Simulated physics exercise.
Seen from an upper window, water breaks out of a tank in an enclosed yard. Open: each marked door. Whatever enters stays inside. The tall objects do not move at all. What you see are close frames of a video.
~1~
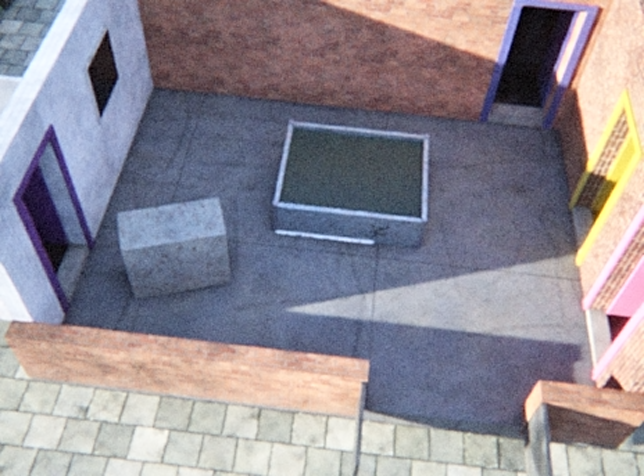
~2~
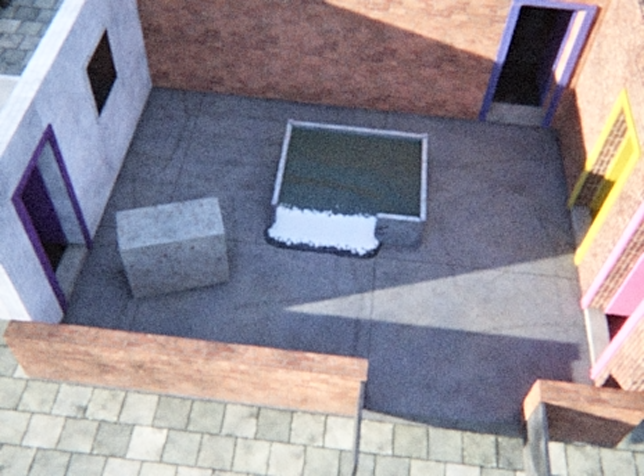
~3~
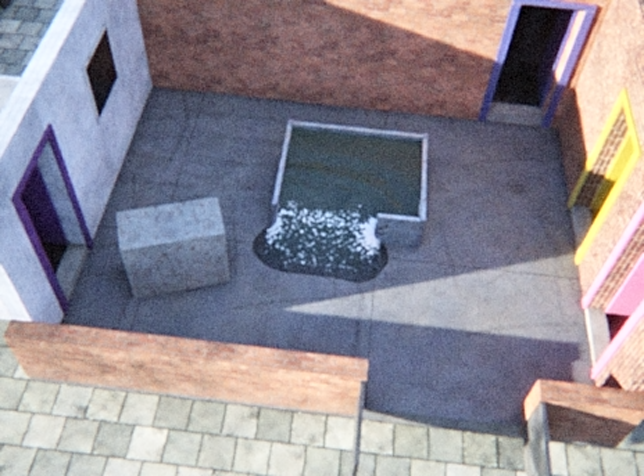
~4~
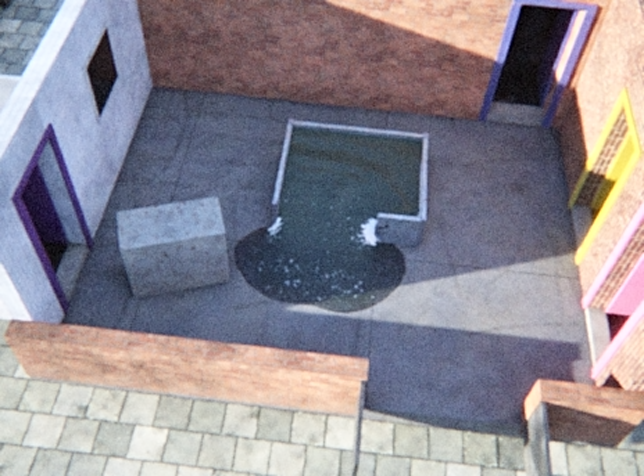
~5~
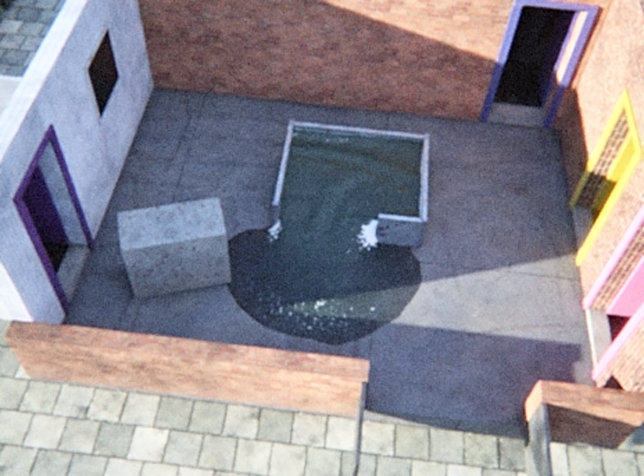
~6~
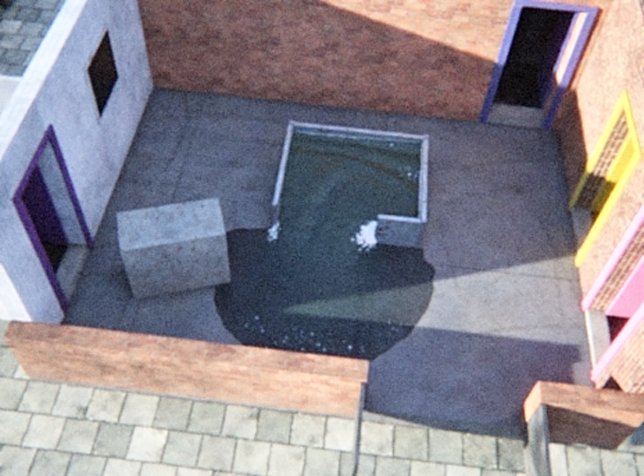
Water bursting through the front side of a raised tank in a walled yard, foaming and spreading across the dark paving.
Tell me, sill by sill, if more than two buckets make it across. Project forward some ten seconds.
Blue door: No, two or fewer; pink door: No, two or fewer; purple door: No, two or fewer; yellow door: No, two or fewer.
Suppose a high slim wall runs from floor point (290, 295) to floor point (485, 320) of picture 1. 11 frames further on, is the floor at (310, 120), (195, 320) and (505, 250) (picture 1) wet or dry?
Point by point: First not reached, second submerged, third submerged.
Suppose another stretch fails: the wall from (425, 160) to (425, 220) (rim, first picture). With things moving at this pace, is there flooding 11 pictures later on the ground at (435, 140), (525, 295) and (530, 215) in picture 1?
In the order you gave them, I get still bare, drenched, drenched.
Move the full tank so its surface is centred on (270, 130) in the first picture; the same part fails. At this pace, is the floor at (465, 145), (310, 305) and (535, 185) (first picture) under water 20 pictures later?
One after the other: Untouched, reached, untouched.
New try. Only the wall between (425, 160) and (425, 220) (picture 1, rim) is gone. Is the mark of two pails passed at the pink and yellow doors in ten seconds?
The pink door tops the limit, while the yellow door tops the limit.
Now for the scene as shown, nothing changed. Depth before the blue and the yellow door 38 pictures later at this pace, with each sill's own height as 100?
First 0 percent, then 20 percent.
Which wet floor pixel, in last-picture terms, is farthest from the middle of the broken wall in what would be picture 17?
Somewhere about (51, 352).
A moment on, water covers 20 % of the floor; the blue door not reached, the pink door not reached, the purple door not reached, the yellow door not reached.
Next, water covers 25 % of the floor; the blue door not reached, the pink door not reached, the purple door not reached, the yellow door not reached.
Then, water covers 40 % of the floor; the blue door not reached, the pink door not reached, the purple door wet at the sill, nothing in, the yellow door not reached.
Later, water covers 65 % of the floor; the blue door not reached, the pink door under two buckets in, the purple door under two buckets in, the yellow door wet at the sill, nothing in.
In the end, water covers 95 % of the floor; the blue door wet at the sill, nothing in, the pink door under two buckets in, the purple door under two buckets in, the yellow door wet at the sill, nothing in.
